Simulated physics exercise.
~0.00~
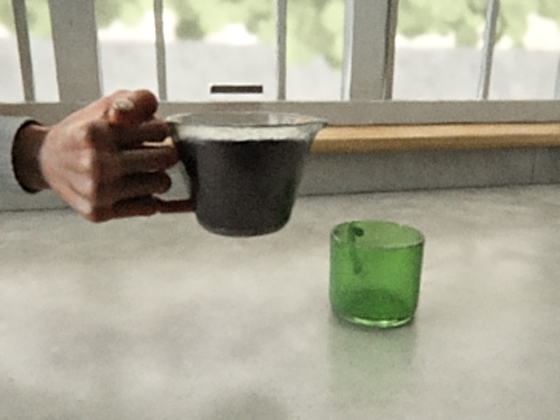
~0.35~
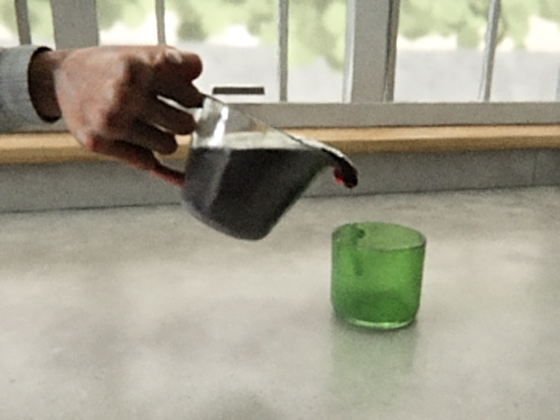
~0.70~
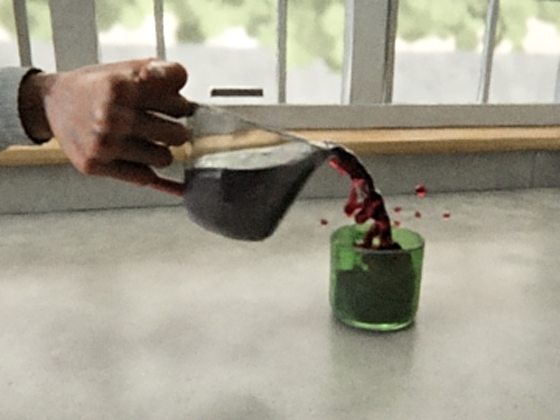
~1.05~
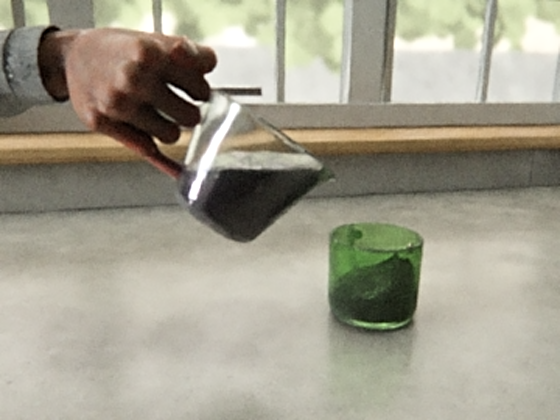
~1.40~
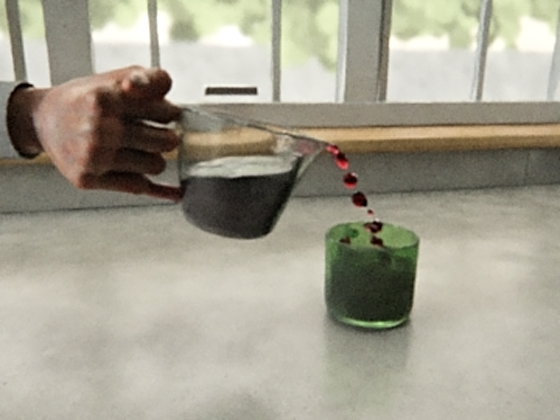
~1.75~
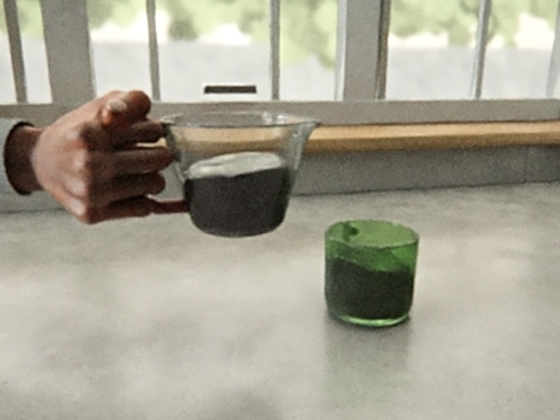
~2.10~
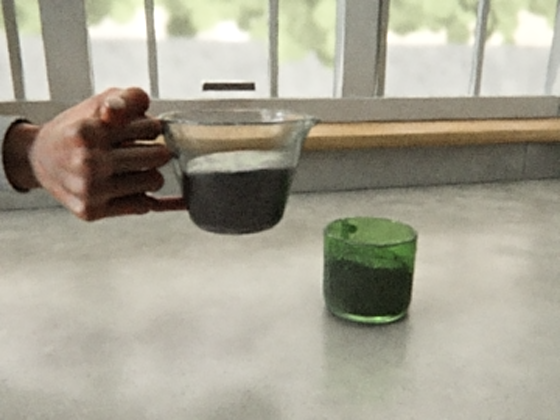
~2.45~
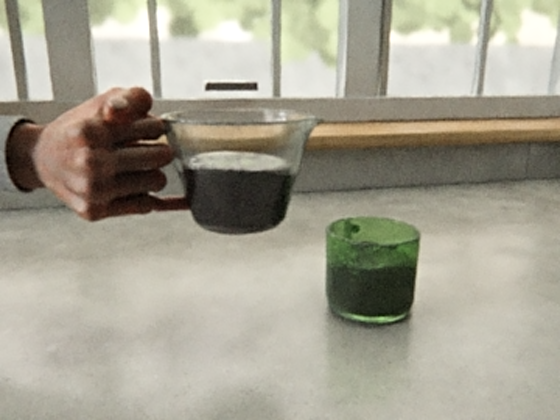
A hand holds a clear glass measuring jug of dark wine above a pale grey counter, up and to the left of an empty green glass mug. Behind them are a wooden ledge and a bright window, seen from the front by a slightly swaying camera. The hand tips the jug to the right, and dark red wine pours from its lip into the mug, a few drops flying about the rim. The jug eases back, tilts again and pours more, the stream thinning to drops. Finally it is levelled, still partly full, and the wine settles in the mug, roughly half full.
